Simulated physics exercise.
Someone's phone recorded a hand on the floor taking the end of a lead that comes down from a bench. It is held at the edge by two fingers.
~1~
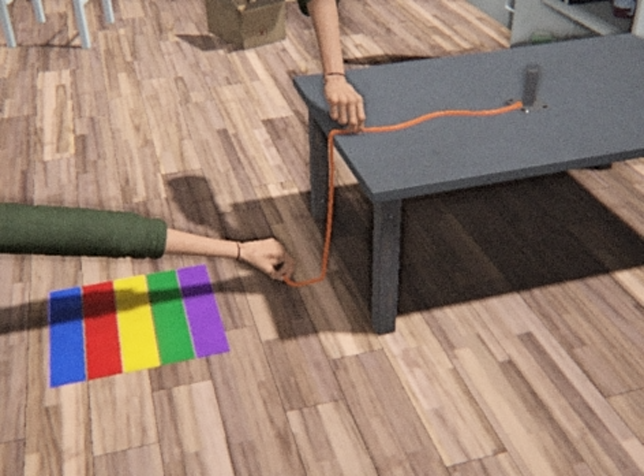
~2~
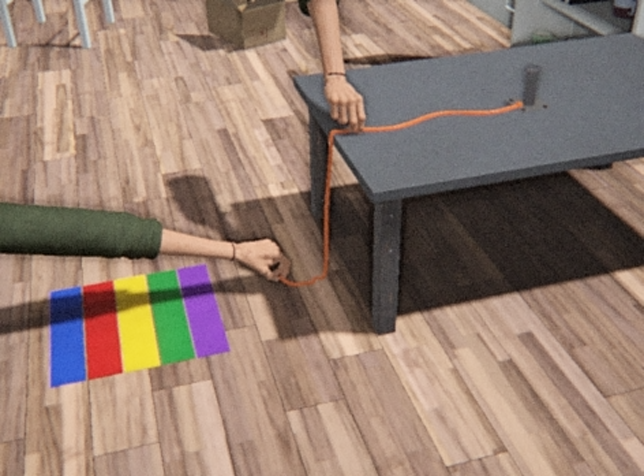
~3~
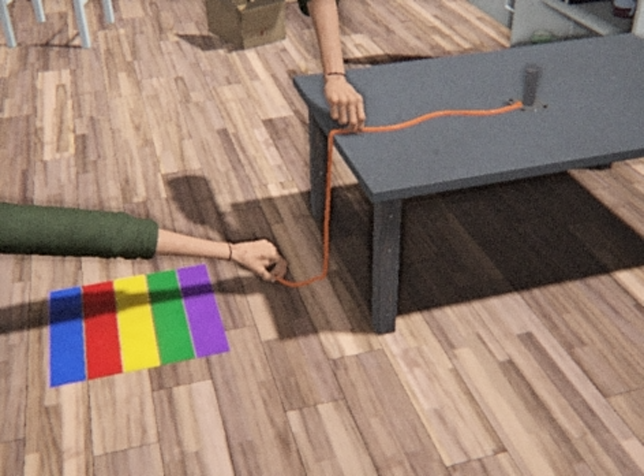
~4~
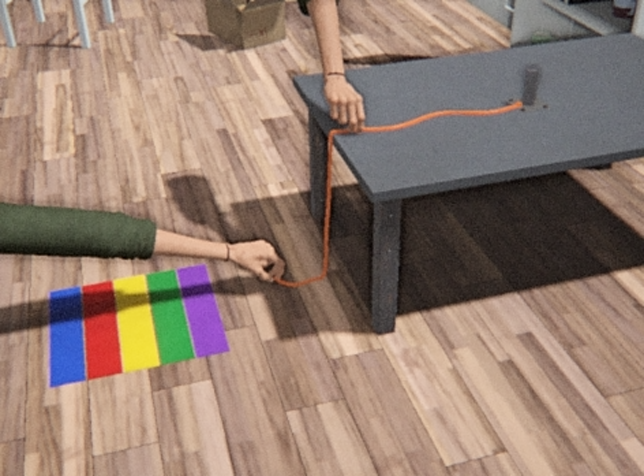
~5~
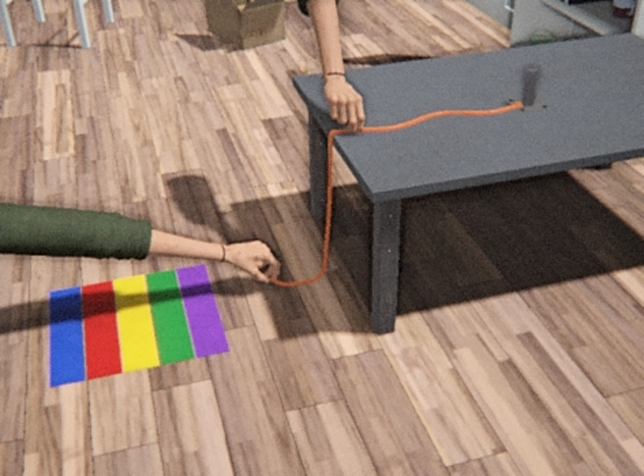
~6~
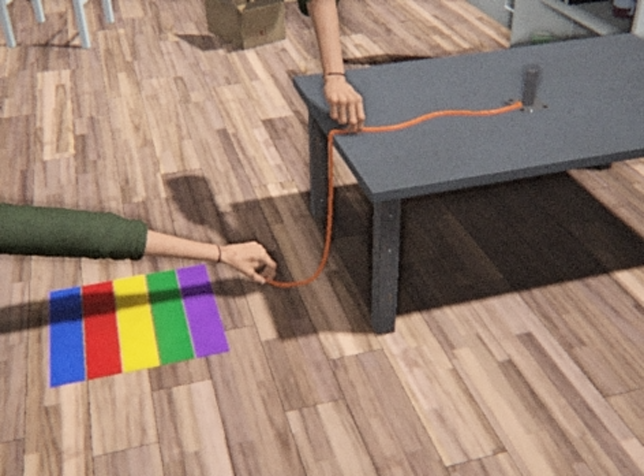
Hand near the floor slowly drawing the end of an orange cord slightly left, while another hand presses it at the table edge.
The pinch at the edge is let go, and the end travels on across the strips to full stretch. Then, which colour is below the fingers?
The green one is below them.
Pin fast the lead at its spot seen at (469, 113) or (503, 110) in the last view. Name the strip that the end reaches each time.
Try 1: Green; try 2: Green.
Early on, end near (229, 286); short of the strips.
Midway, end near (192, 293); over purple.
At the end of the slack, end near (169, 297); over green. It halts on the green strip.
